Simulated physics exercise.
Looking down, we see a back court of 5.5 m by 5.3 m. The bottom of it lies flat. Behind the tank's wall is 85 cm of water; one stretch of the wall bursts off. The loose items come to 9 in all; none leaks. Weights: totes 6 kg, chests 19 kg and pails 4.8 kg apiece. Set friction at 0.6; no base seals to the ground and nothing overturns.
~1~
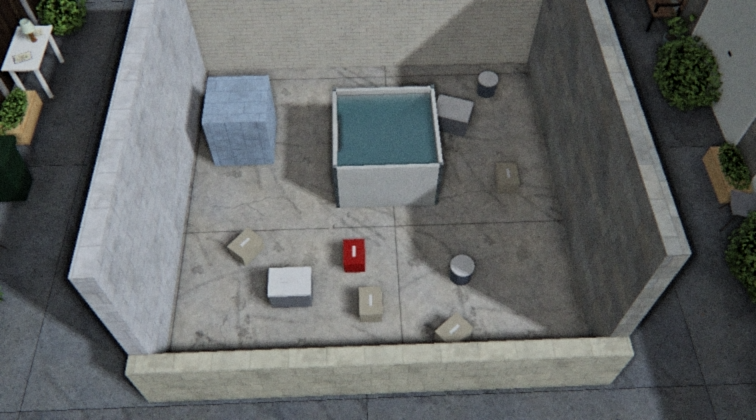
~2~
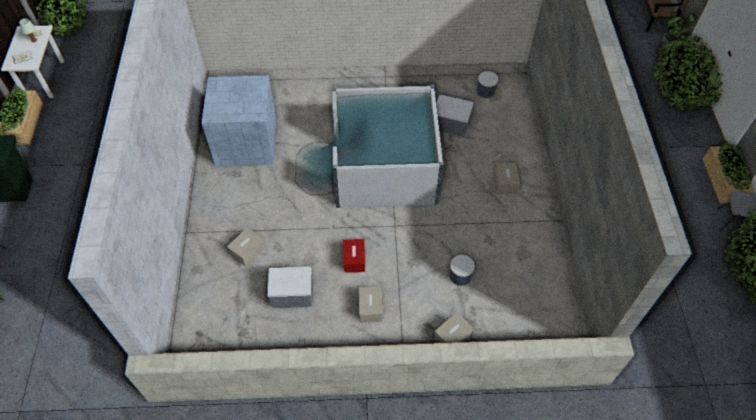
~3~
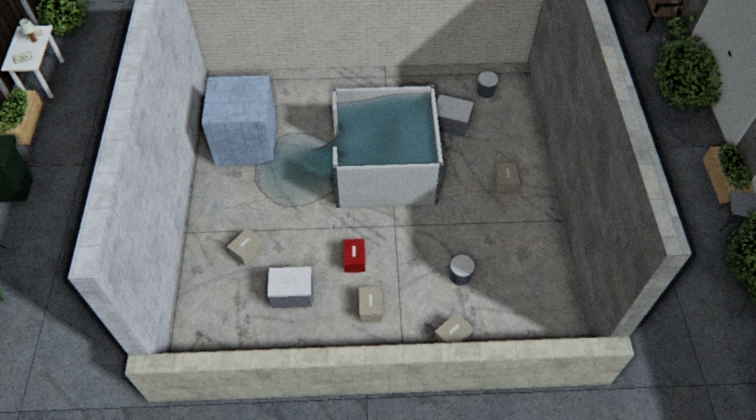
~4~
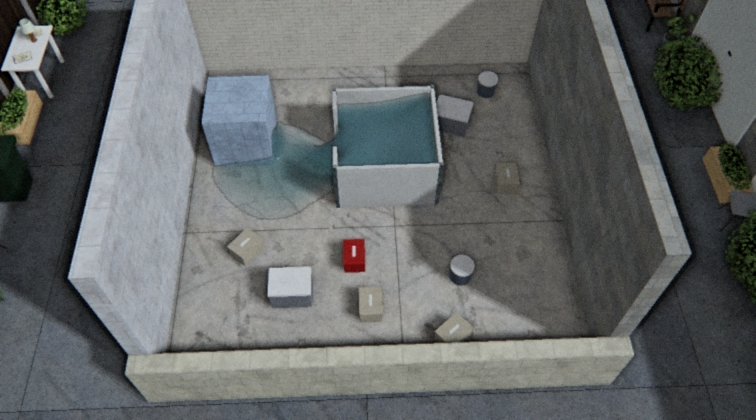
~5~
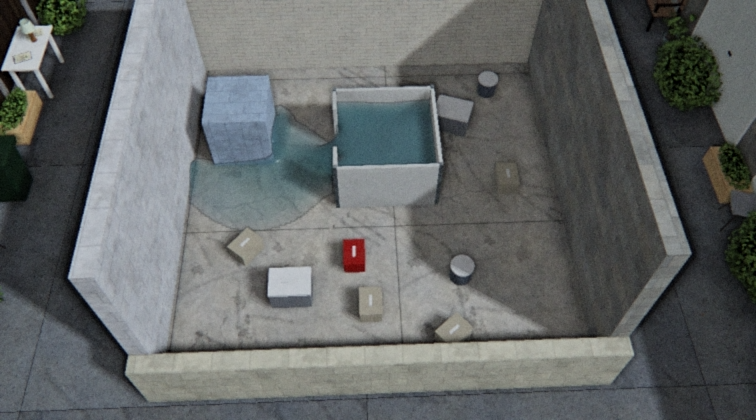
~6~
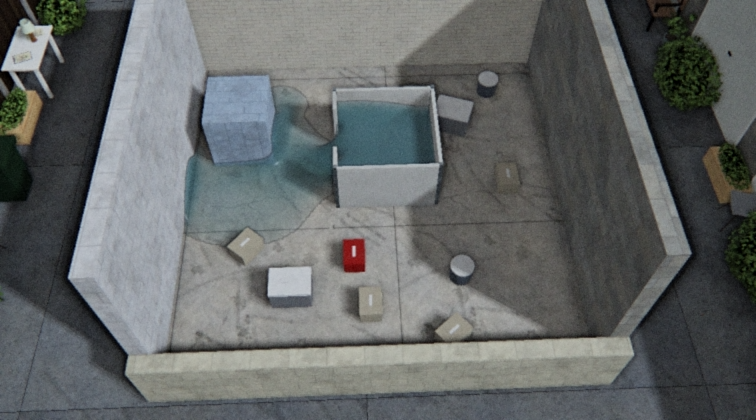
A walled back court with a flat, cracked grey floor is seen from high above by a still camera. A square white-walled tank of teal water stands behind a small red tote, with a pale blue block to the left and tan chests, grey pails and boxes scattered around. Water bursts from the tank's left side, spreads around the block and reaches the left wall, while the loose items stay put.
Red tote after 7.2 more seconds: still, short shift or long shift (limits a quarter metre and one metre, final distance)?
Still.
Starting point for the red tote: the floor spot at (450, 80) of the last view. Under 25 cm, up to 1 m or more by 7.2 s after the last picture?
Short answer: It drifts a great distance.
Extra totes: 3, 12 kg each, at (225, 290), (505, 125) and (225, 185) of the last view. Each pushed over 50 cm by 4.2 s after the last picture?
Going through them in the order asked, they come out clear of the mark, shy of the mark and clear of the mark.
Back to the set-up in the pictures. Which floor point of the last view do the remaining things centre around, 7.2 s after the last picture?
Mean position: Approximately (454, 229).
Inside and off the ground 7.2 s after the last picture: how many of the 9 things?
Answer: 5.
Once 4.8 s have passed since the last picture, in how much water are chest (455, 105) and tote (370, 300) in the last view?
Depth approx. 1 cm / 4 cm.
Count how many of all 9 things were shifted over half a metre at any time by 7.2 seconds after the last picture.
All told, that gives 5.
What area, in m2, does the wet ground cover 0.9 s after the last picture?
11.0 m2.
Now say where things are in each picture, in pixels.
The first frame shows the red tote at (354, 251) rests on the ground; water covers 2.0 m2; 0 of 9 have shifted.
The second frame shows the red tote at (354, 251), on the bottom; 2.5 m2 under water; 0 of 9 have shifted.
The third frame shows the red tote at (354, 251) rests on the ground; water covers 3.3 m2; 0 of 9 have shifted.
The fourth frame shows the red tote at (354, 251), on the bottom; water covers 4.0 m2; 0 of 9 have shifted.
The fifth frame shows the red tote at (354, 251), on the bottom; water covers 4.9 m2; 0 of 9 have shifted.
The sixth frame shows the red tote at (354, 251) rests on the ground; water covers 5.8 m2; 0 of 9 have shifted.
Then, 0.9 s after the last picture the red tote is near (354, 251), 0.0 m from its start, aground; 0 afloat.
Then, 2.8 s after the last picture the red tote is near (354, 251), 0.0 m from its start, aground; 1 afloat.
Then, 4.8 s after the last picture the red tote is near (354, 251), 0.0 m from its start, aground; 2 afloat.
Then, 7.2 s after the last picture the red tote is near (354, 251), 0.0 m from its start, aground; 5 afloat.
